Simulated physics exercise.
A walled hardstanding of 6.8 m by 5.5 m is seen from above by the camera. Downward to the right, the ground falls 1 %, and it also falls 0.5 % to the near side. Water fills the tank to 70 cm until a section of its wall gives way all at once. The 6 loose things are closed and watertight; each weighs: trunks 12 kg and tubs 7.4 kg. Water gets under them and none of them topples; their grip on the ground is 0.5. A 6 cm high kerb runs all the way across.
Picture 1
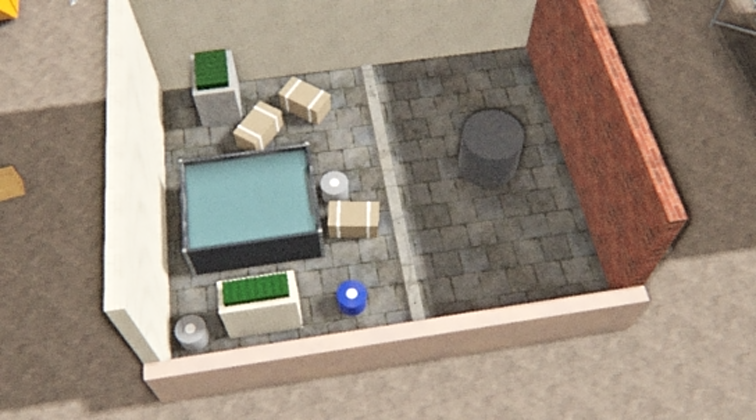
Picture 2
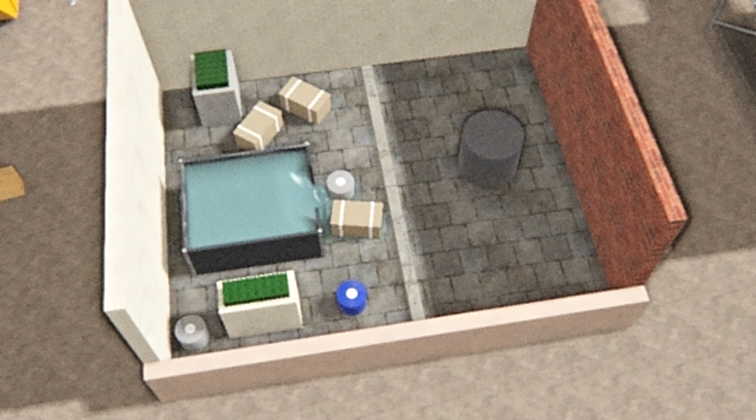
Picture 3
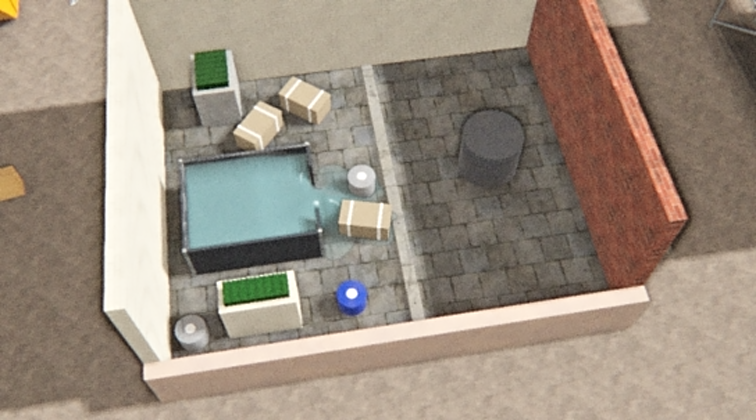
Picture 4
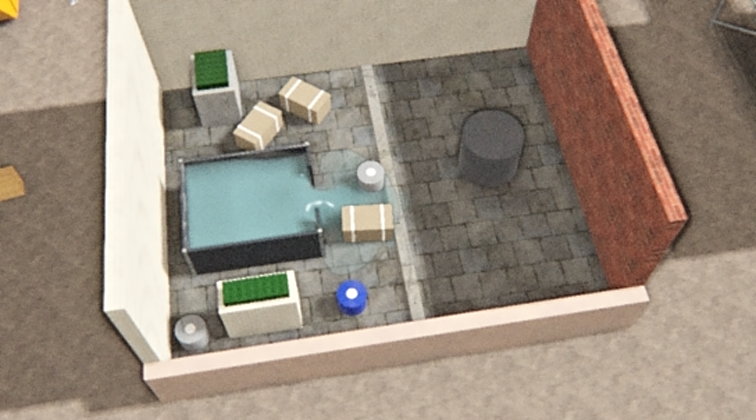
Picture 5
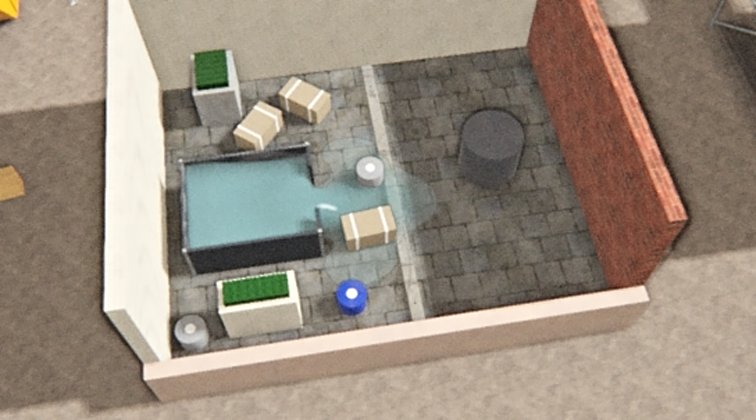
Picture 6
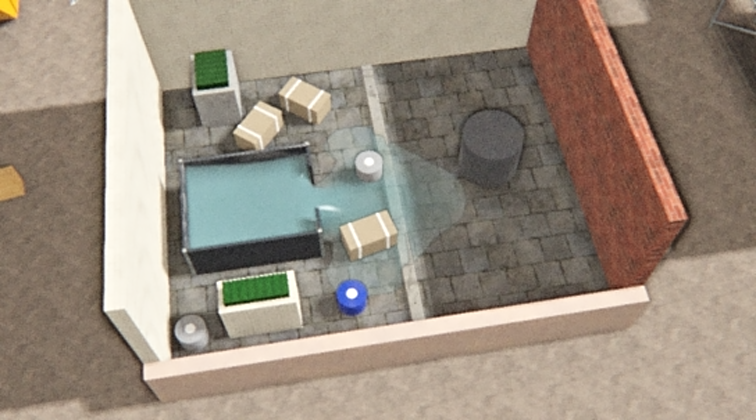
In a walled paved yard, water poured from the right side of a raised tank, pushed a pale tub and a box a short way, and spread over the low kerb while the blue tub stayed put.
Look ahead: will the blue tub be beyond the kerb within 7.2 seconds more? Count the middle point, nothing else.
It does not move over the kerb in time.
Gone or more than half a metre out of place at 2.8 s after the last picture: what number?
Count then: 2.
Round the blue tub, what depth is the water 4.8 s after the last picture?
I'd say around 3 cm.
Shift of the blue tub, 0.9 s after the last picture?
Shift: About 20 cm.
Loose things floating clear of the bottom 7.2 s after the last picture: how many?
The count is 1.
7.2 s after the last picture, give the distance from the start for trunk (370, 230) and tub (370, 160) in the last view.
The first is 120 cm from its start, the second 200 cm.
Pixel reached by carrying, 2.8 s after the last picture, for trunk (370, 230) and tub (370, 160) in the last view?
They end up about (373, 290) and (342, 97) in the last view.
Then, 0.9 s after the last picture the blue tub is near (346, 305), 0.2 m from its start, aground; 0 of 6 are over the mark; 0 afloat.
Then, 2.8 s after the last picture the blue tub is near (345, 306), 0.2 m from its start, aground; 0 of 6 are over the mark; 0 afloat.
Then, 4.8 s after the last picture the blue tub is near (343, 306), 0.2 m from its start, aground; 0 of 6 are over the mark; 0 afloat.
Then, 7.2 s after the last picture the blue tub is near (316, 306), 0.6 m from its start, aground; 0 of 6 are over the mark; 1 afloat.
